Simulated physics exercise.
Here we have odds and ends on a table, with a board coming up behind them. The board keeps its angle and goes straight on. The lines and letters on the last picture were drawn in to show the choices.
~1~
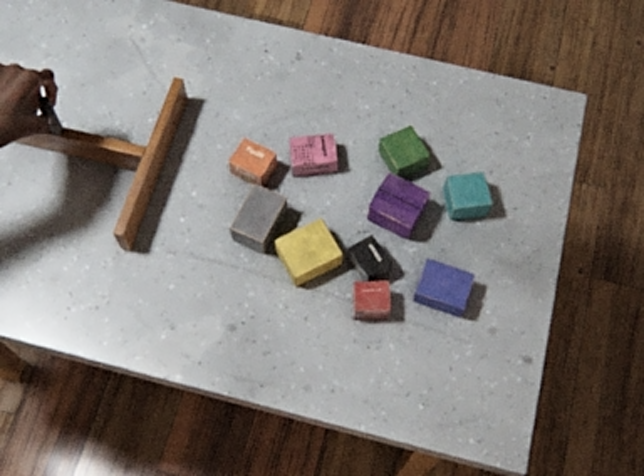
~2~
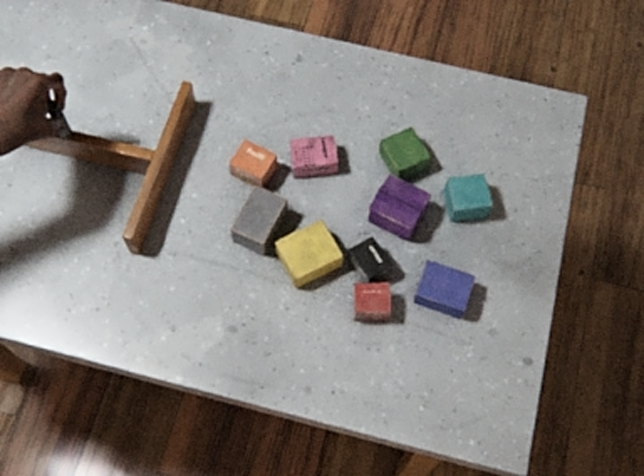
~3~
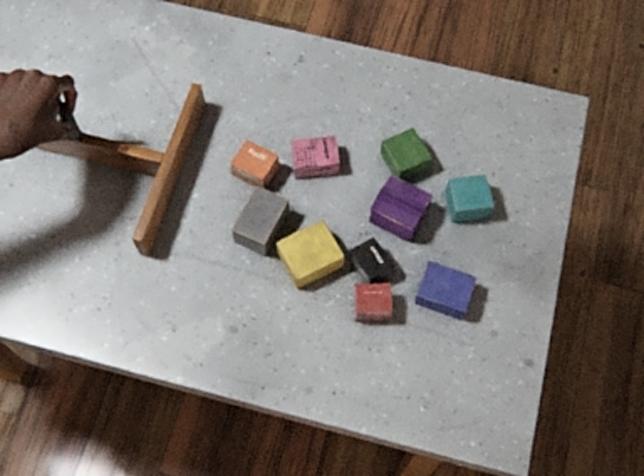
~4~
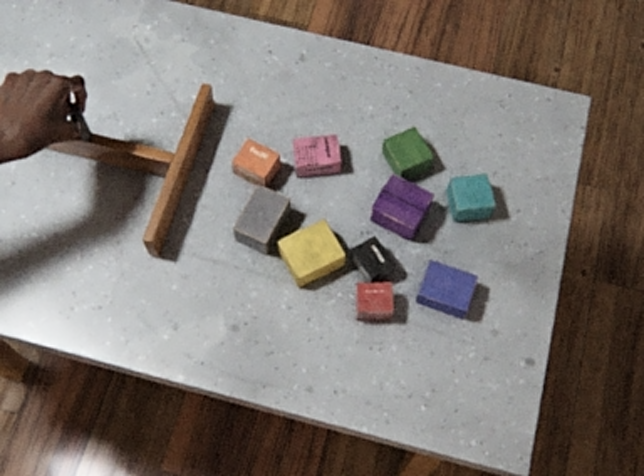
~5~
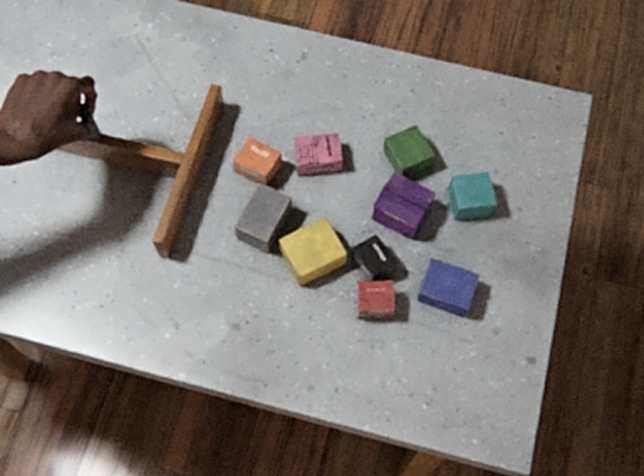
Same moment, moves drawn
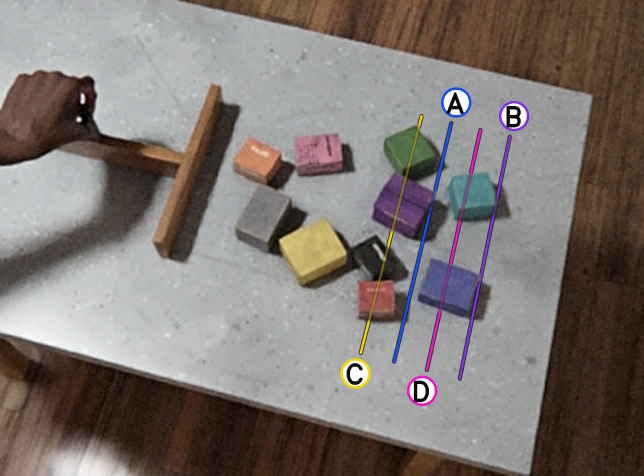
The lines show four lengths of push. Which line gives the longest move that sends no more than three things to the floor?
At B, and not beyond.
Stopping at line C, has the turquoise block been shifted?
Yes.
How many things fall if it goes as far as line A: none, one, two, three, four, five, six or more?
By then, none.
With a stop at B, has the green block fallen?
No.
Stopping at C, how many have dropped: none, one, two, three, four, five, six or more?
The count is none.
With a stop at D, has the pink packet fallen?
By then, no.
On the marked copy, A at (424, 235); B at (486, 250); C at (393, 227); D at (455, 243).
With B. Early on, board (294, 186); pink packet (358, 153); yellow block (355, 265).
Further on, board (402, 212); blue block (511, 311); turquoise block (513, 196).
At the end, board (488, 233); turquoise block over the edge; blue block over the edge; two fallen.
As for the rest, A is within the limit but short; C is within the limit but short; D is within the limit but short.
